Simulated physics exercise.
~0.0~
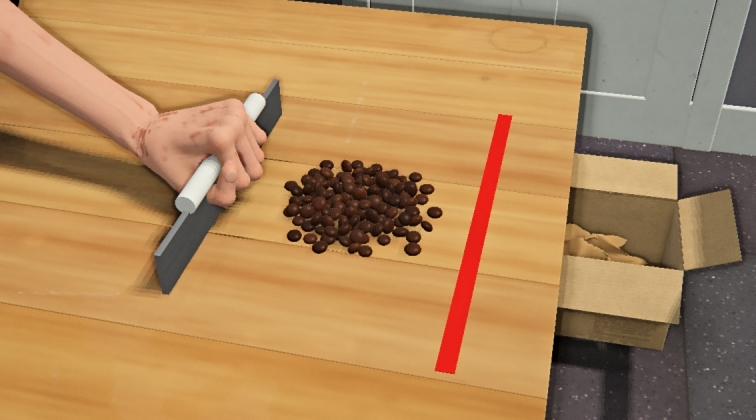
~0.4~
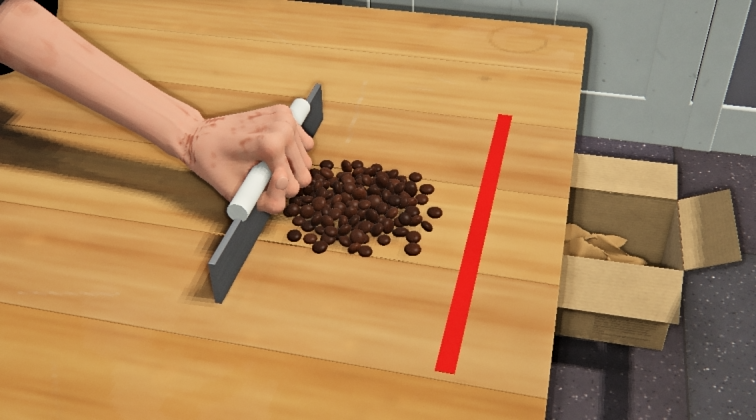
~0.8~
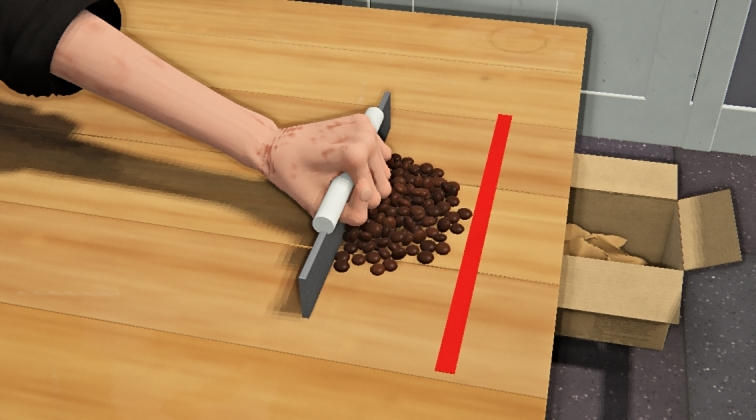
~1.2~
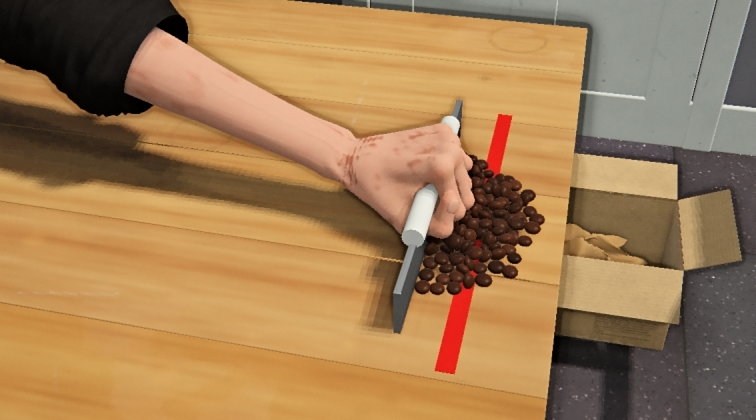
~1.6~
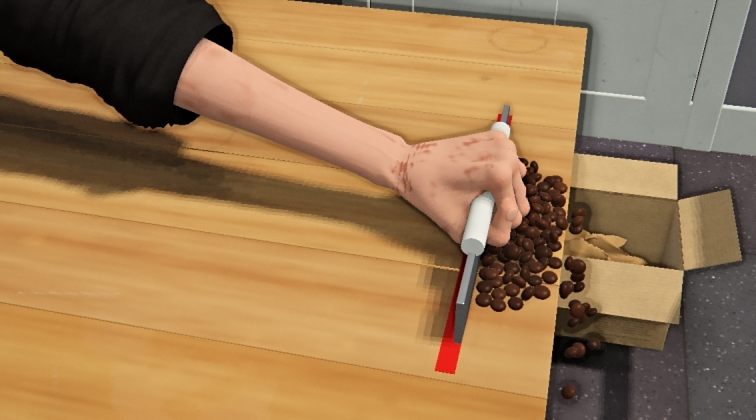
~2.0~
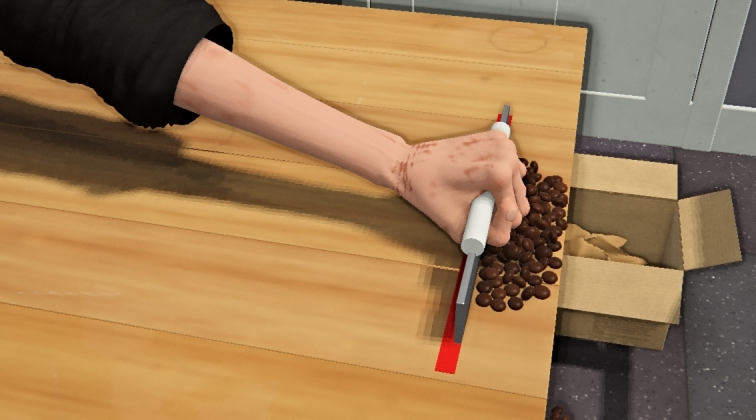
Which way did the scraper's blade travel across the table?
The blade moved to the right, towards the red tape and the table's edge.
A hand slid a scraper to the right across a wooden table, pushing a patch of small dark brown beans over a strip of red tape. The scraper stopped at the tape, and some beans fell off the edge while most stayed on the table.
